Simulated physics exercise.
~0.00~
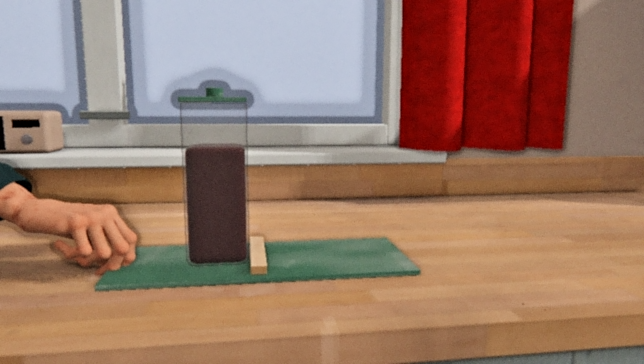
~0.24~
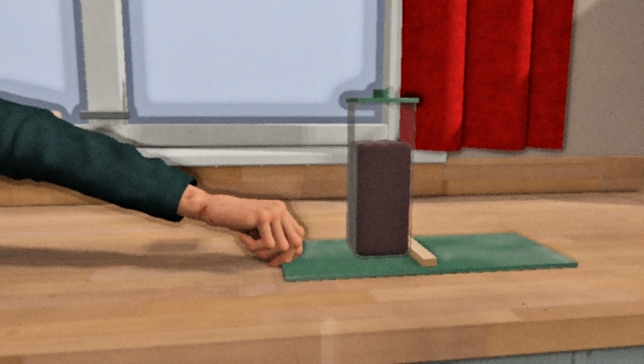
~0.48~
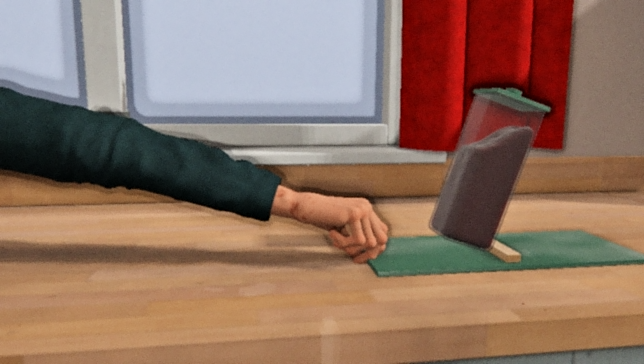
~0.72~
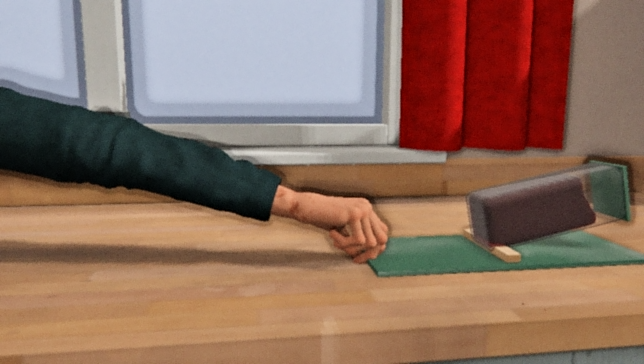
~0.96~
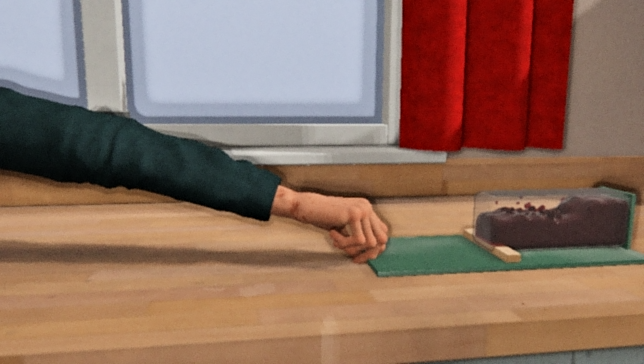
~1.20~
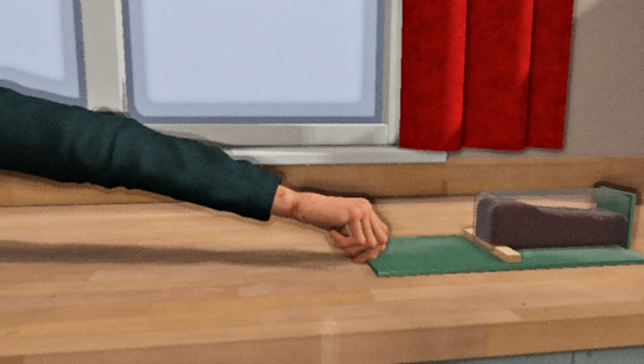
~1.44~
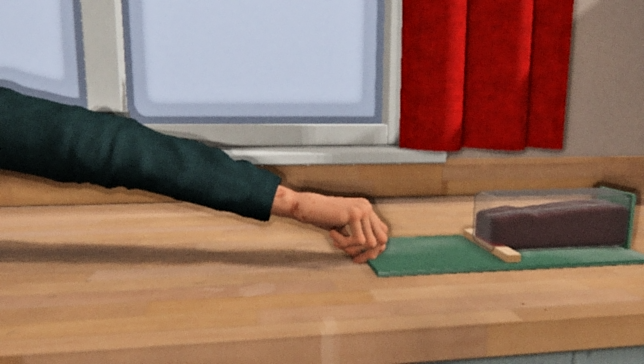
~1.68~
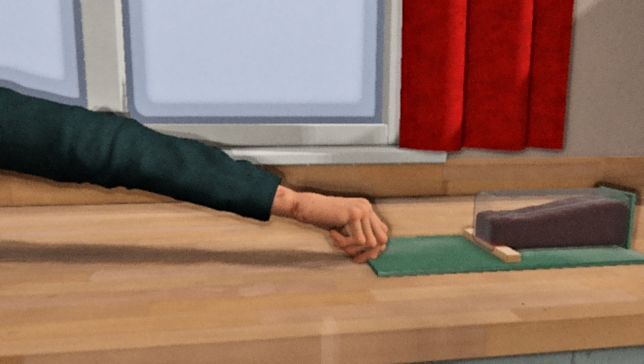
At the start, a tall, clear square bottle with a green cap, partly filled with dark liquid, stands on a green board beside a small wooden batten, with a hand at the board's left end. The hand pushes the board to the right along the wooden worktop, carrying the bottle upright past the window. Then the board stops, and the bottle tips to the right over the batten, its liquid shifting inside. It topples onto its side with the cap pointing right. The liquid splashes and sloshes within, and the bottle ends lying there, still capped, while the hand stays on the board.
